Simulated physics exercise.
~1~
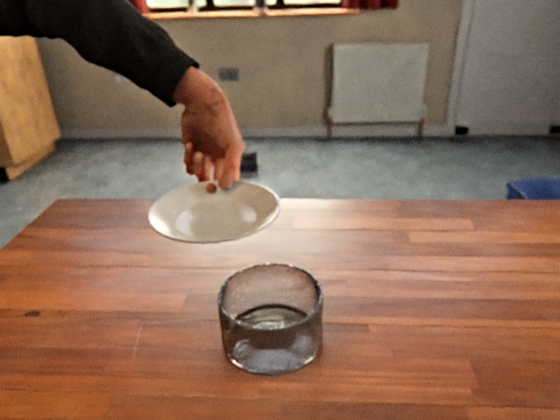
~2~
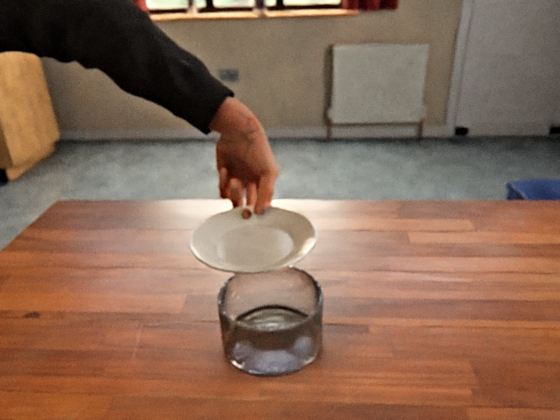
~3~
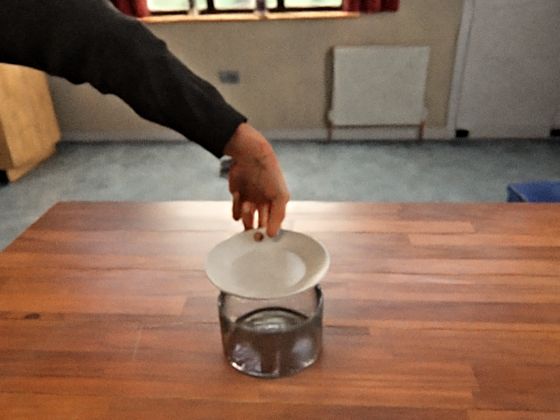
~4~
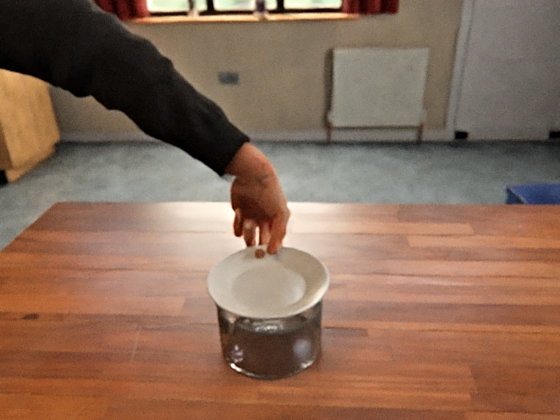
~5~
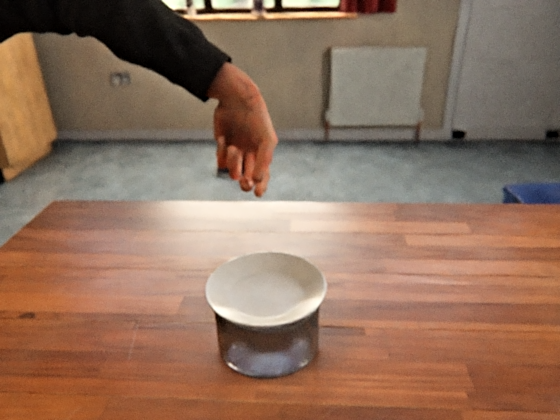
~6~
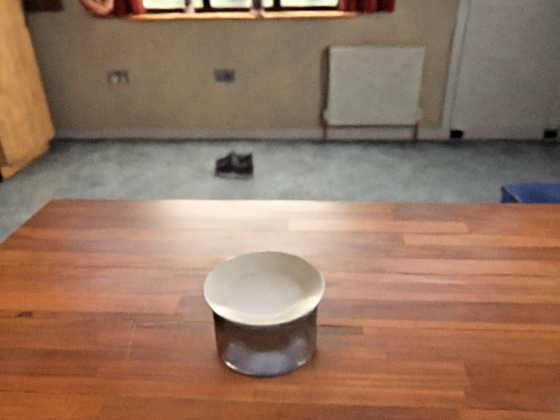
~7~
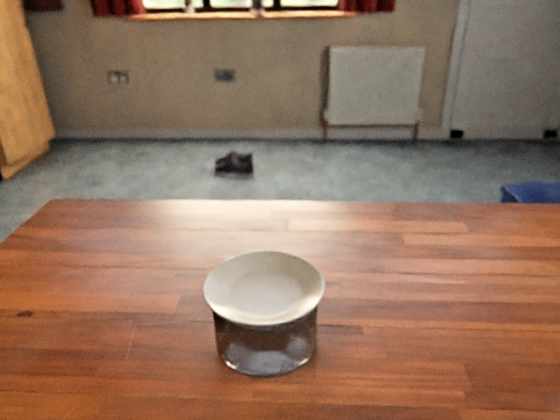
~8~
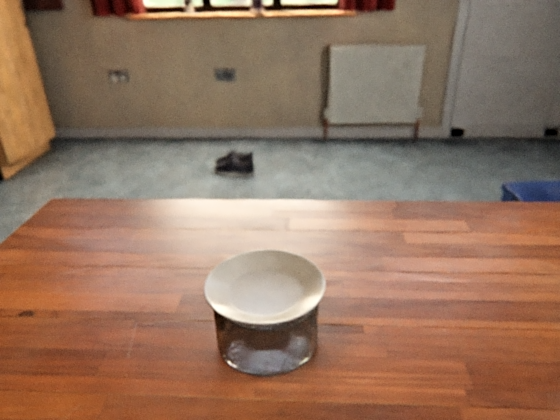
On a wooden table in a room with a radiator, a hand carried a white saucer right and down over a clear glass container, lowered it onto the rim, let go and drew away, leaving the saucer resting on top like a lid.
